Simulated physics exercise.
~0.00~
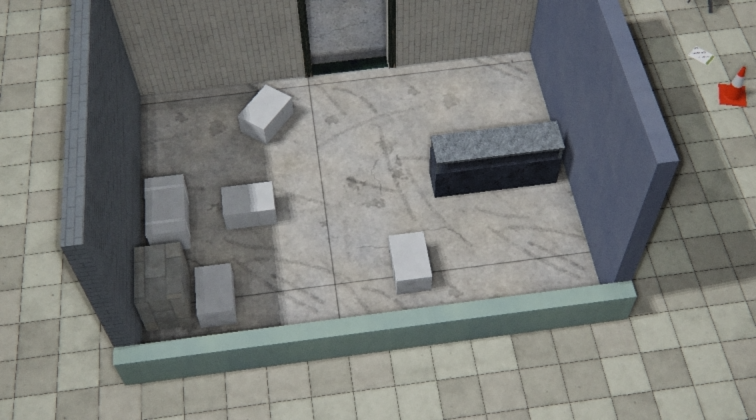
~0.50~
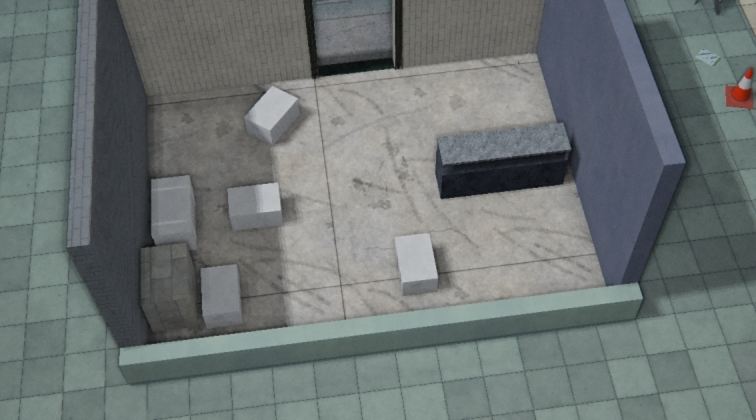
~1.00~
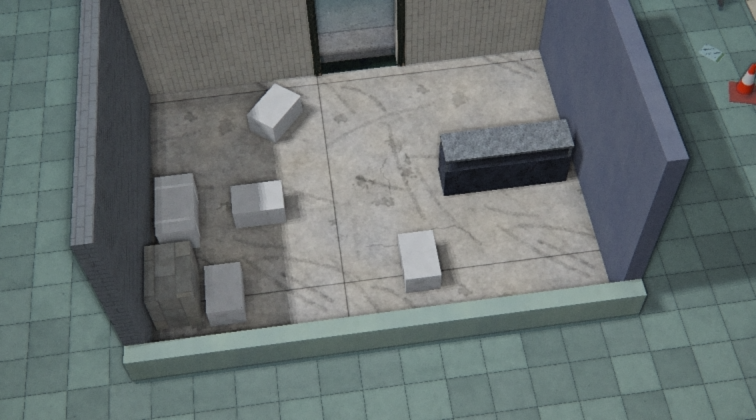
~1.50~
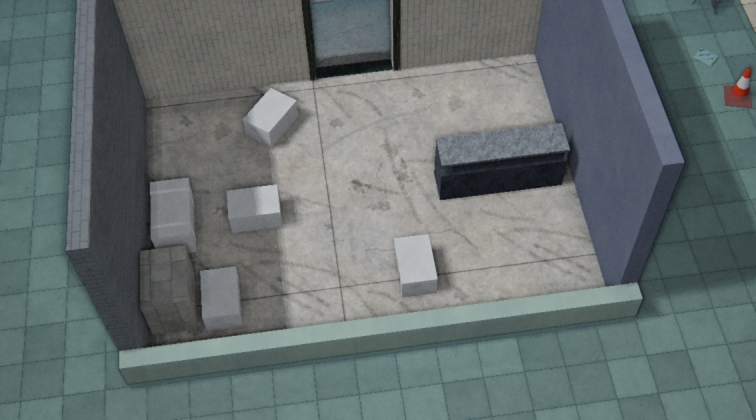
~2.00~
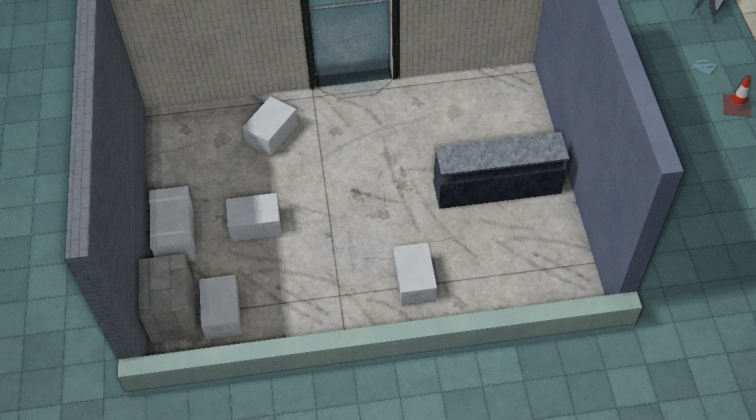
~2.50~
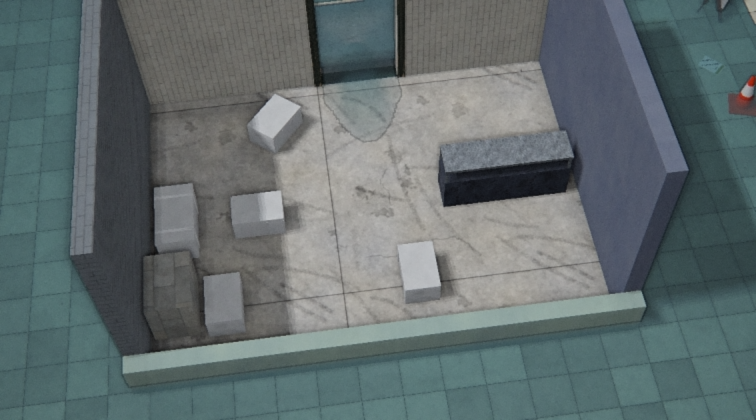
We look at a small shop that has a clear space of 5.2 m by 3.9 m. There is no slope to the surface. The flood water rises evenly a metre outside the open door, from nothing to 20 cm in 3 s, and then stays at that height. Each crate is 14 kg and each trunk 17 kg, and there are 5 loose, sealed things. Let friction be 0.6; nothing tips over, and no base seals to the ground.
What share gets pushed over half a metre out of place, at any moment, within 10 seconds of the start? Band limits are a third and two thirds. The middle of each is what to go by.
The share is not even a third.
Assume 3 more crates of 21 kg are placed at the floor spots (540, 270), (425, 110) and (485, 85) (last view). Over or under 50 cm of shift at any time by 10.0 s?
Within the limit; within the limit; within the limit.
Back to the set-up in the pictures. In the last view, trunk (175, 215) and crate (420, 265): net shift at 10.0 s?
Respectively 0 and 30 centimetres.
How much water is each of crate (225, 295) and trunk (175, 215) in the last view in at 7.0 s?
Some 3 cm at the first, some 1 cm at the second.
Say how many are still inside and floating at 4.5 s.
Count: 0.
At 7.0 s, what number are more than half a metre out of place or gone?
0.
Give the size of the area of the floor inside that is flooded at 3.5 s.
Near 4.0 m2 in all.
After 3.5 s 0 of 5 are over 50 cm from their spots; 0 afloat.
After 4.5 s 0 of 5 are over 50 cm from their spots; 0 afloat.
After 7.0 s 0 of 5 are over 50 cm from their spots; 0 afloat.
After 10.0 s 0 of 5 are over 50 cm from their spots, and 0 have been at some point; 2 afloat.
